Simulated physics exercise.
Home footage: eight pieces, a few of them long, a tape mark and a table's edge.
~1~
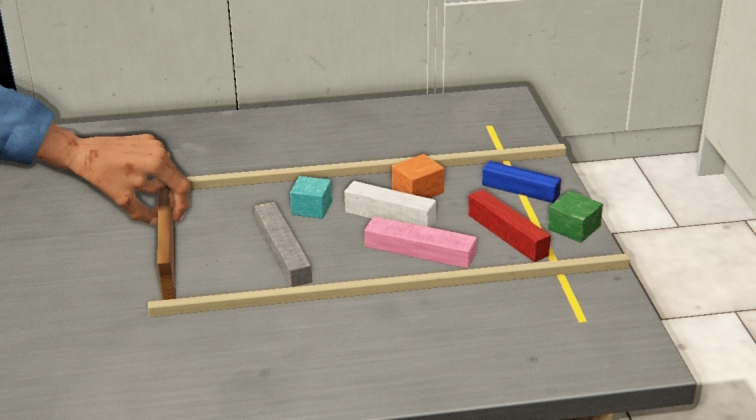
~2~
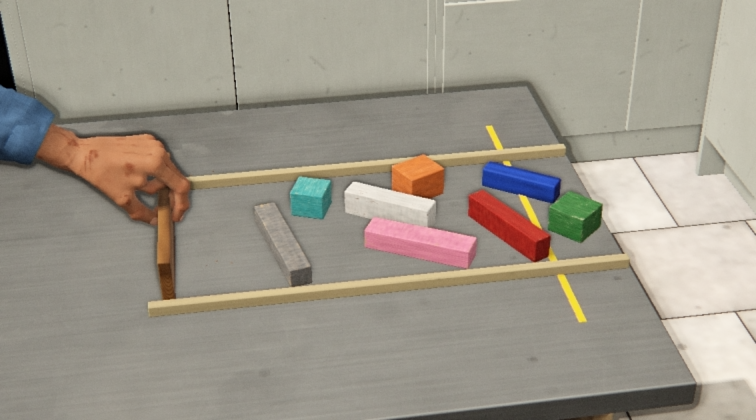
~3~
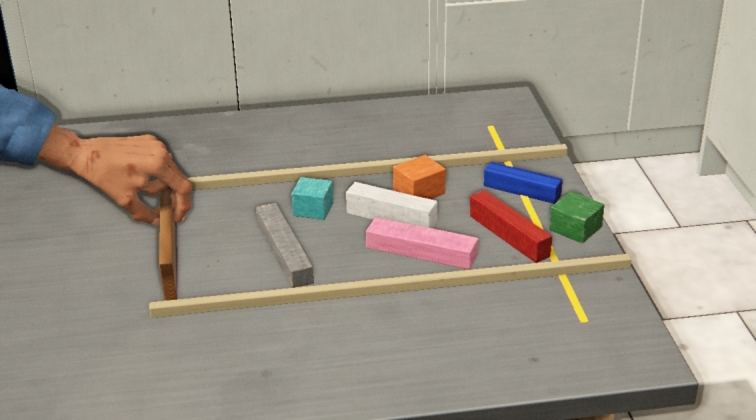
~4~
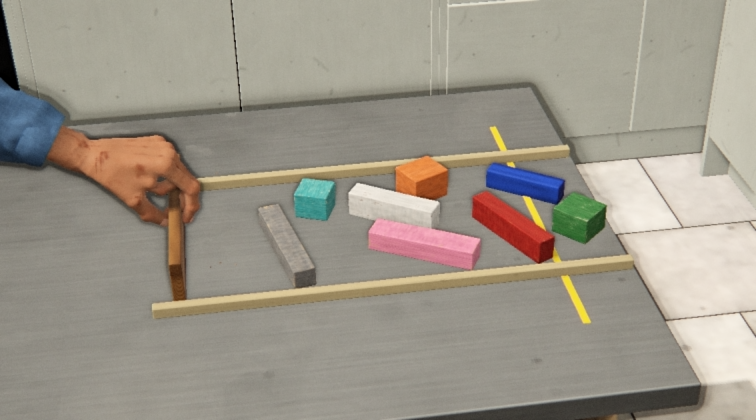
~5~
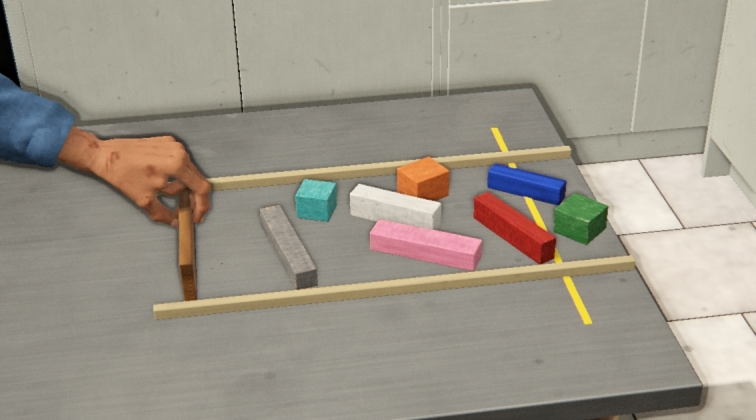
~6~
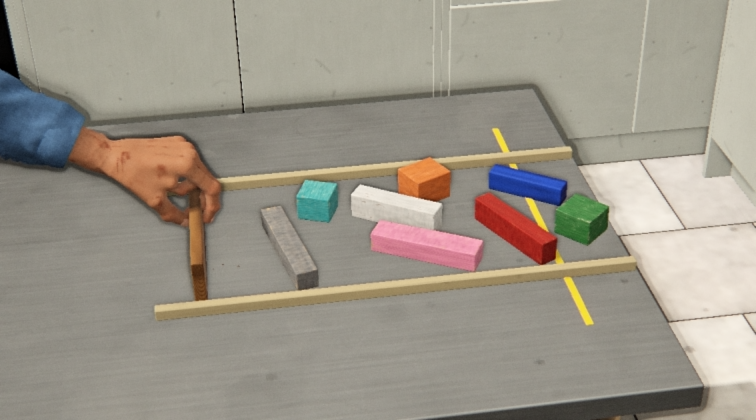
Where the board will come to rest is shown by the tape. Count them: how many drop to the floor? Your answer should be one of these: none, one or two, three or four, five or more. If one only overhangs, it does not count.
The count is three or four.
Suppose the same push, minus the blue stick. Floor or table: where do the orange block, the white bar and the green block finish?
Orange block: Is still there; white bar: Is still there; green block: Is gone.
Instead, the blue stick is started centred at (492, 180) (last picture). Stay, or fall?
Lab note: Started there, it ends up below.
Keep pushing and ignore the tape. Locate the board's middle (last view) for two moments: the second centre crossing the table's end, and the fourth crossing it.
First at (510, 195), next at (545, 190).
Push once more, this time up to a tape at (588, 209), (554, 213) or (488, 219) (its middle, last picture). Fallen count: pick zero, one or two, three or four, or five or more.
Result per tape, as listed: 5 or more; more than four; one or two.
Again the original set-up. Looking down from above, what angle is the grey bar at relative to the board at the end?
It works out to near 0°.
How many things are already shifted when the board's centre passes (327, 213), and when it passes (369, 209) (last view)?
The counts are 3 and 4.
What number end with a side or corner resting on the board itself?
It ends up touching 2.
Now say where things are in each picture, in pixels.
Green block (575, 216); blue stick (521, 182); red bar (508, 225); board (167, 225); tape (530, 211), in the first frame.
Blue stick (521, 182); board (167, 225), in the second frame.
Red bar (510, 225); orange block (419, 180), in the third frame.
Green block (579, 218); pink bar (424, 244), in the fourth frame.
Blue stick (526, 184); turquoise block (316, 201), in the fifth frame.
Green block (582, 219); blue stick (528, 185); red bar (515, 228); board (198, 226); tape (537, 214), in the sixth frame.
Soon after, none off yet; green block at rest near (582, 219); blue stick at rest near (528, 185); red bar at rest near (515, 228).
Then, none off yet; green block at rest near (582, 219); blue stick at rest near (528, 185); red bar at rest near (516, 227).
Further on, none off yet; green block tipped well over near (630, 214); blue stick moved a little near (566, 178); red bar moved about its own width near (596, 214).
At rest, the number that fall off is three or four; fallen, red bar, blue stick and green block.
